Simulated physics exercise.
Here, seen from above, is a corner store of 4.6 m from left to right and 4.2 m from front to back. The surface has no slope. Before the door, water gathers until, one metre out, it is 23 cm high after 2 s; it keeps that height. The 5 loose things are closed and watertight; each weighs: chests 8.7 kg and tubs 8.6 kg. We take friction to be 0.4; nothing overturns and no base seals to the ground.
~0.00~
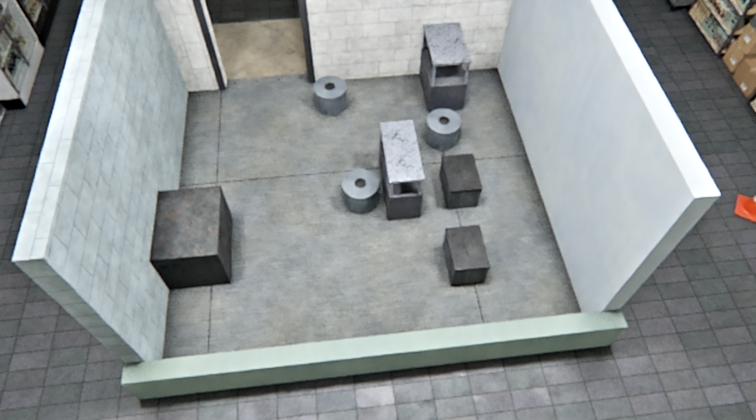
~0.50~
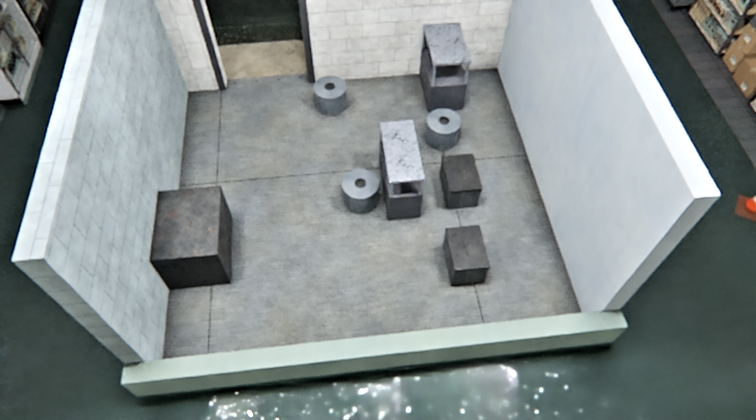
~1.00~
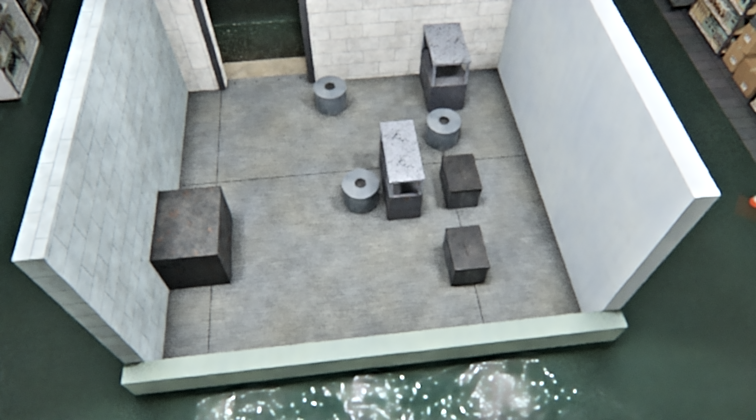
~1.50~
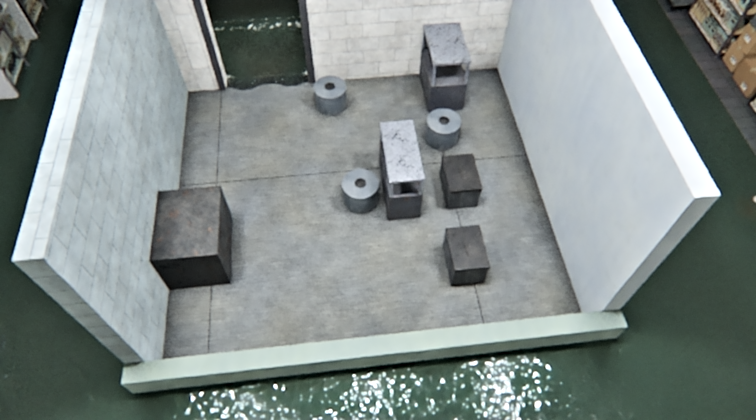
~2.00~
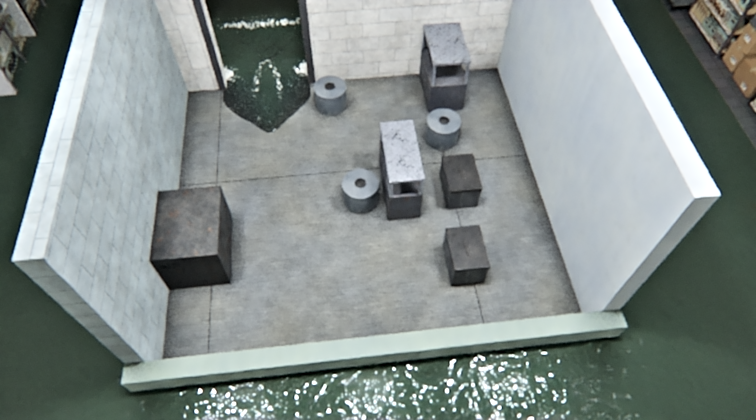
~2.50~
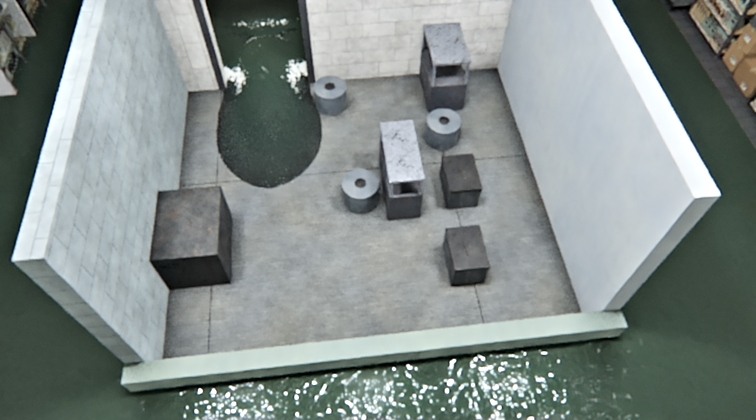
A walled room with grey blocks and round tubs stayed still while dark green water covered the ground outside, then slipped in through the back doorway and spread in a rounded tongue across the floor.
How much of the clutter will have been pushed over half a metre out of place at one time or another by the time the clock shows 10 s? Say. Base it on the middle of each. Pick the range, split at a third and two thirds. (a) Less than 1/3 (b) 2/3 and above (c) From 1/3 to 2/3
Answer: C.
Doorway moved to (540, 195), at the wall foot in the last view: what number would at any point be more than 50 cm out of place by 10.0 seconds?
Then 4 of them would.
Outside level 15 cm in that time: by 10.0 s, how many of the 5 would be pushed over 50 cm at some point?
In that case 1 of them.
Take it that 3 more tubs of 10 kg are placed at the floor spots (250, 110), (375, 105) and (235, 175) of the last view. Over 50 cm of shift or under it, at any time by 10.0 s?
Well, it goes above, below, above.
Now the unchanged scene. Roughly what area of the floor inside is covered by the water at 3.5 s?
Wet: Near 7.0 m2.
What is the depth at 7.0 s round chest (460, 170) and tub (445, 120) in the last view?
I'd estimate 2 cm for the first and 1 cm for the second.
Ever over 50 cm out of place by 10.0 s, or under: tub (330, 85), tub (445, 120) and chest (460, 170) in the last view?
Order as asked - a smaller shift, a smaller shift, a smaller shift.
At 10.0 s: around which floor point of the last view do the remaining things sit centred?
Around (434, 145).
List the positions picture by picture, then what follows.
The first frame shows a chest at (468, 247), on the bottom; a chest at (462, 172) rests on the ground; water covers 0.0 m2; 0 of 5 have shifted.
The second frame shows a chest at (468, 247), on the bottom; a chest at (462, 172), on the bottom; 0.0 m2 under water; 0 of 5 have shifted.
The third frame shows a chest at (468, 247) rests on the ground; a chest at (462, 172) rests on the ground; 0.0 m2 under water; 0 of 5 have shifted.
The fourth frame shows a chest at (468, 247) rests on the ground; a chest at (462, 172), on the bottom; 0.0 m2 under water; 0 of 5 have shifted.
The fifth frame shows a chest at (468, 247) rests on the ground; a chest at (462, 172) rests on the ground; water covers 0.7 m2; 0 of 5 have shifted.
The sixth frame shows a chest at (468, 247), on the bottom; a chest at (462, 172), on the bottom; water covers 2.1 m2; 0 of 5 have shifted.
After 3.5 s 0 of 5 are over 50 cm from their spots; 0 afloat.
After 4.5 s 1 of 5 are over 50 cm from their spots; 0 afloat.
After 7.0 s 2 of 5 are over 50 cm from their spots; 1 afloat.
After 10.0 s 2 of 5 are over 50 cm from their spots, and 2 have been at some point; 4 afloat.
